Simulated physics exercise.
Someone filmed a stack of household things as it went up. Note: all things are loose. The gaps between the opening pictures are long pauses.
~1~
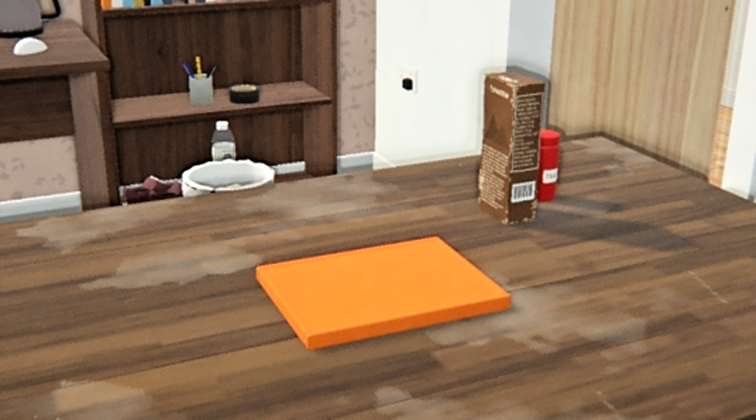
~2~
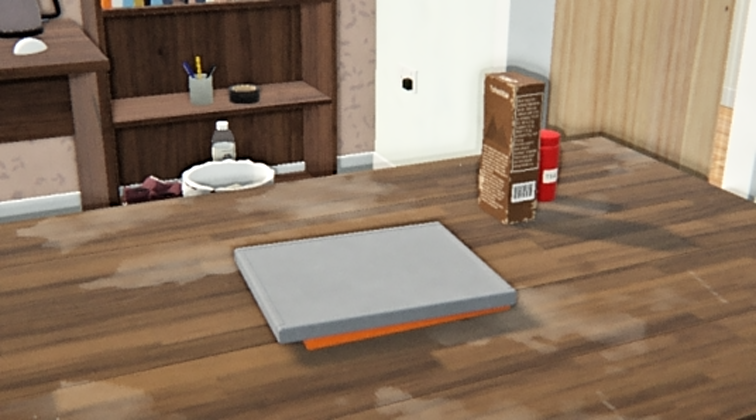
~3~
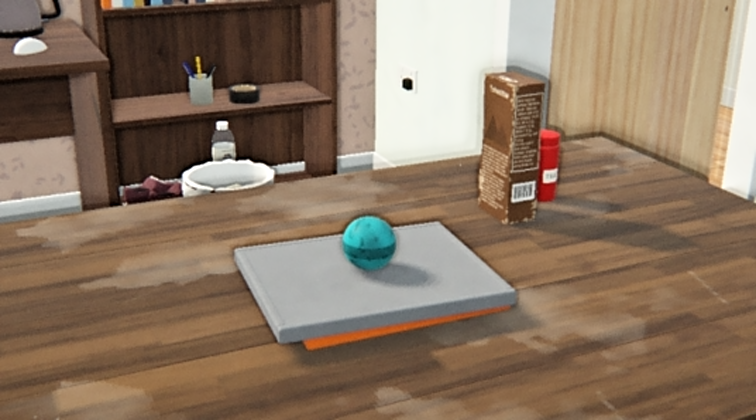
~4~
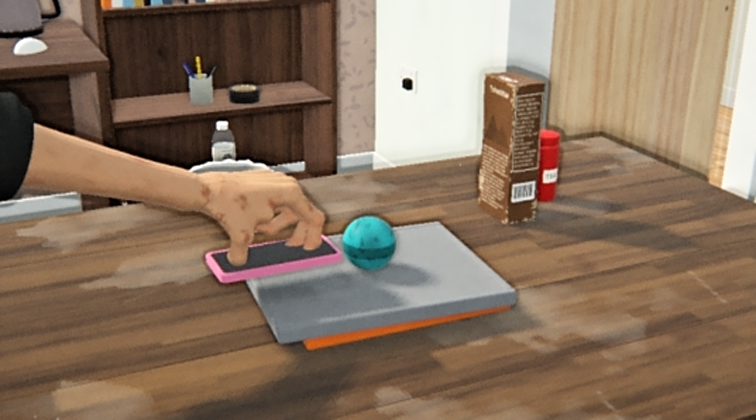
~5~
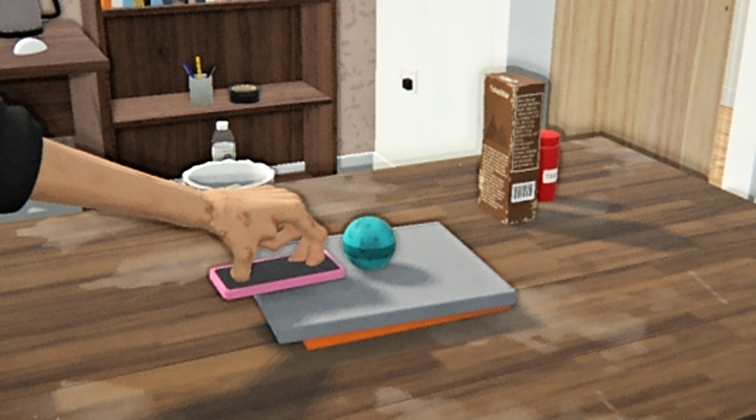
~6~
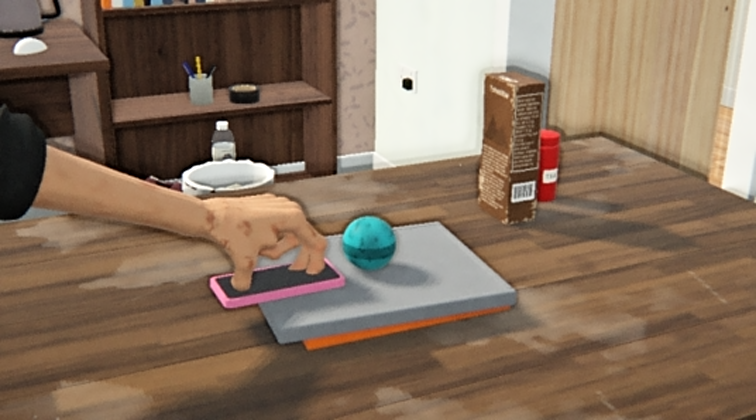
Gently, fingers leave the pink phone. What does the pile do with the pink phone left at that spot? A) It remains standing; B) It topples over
A.
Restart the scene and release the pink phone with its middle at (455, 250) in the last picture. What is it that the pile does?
Result: Pile standing.
Then, 0.60 s later than the last frame, things are still on the move.
Then, 1.60 s later than the last frame, pink phone resting near (278, 283).
Then, 2.50 s later than the last frame, all is still.
When it is over, all 6 as before. End places, in pixels of the last picture, pink phone near (278, 283). The pile keeps its balance.
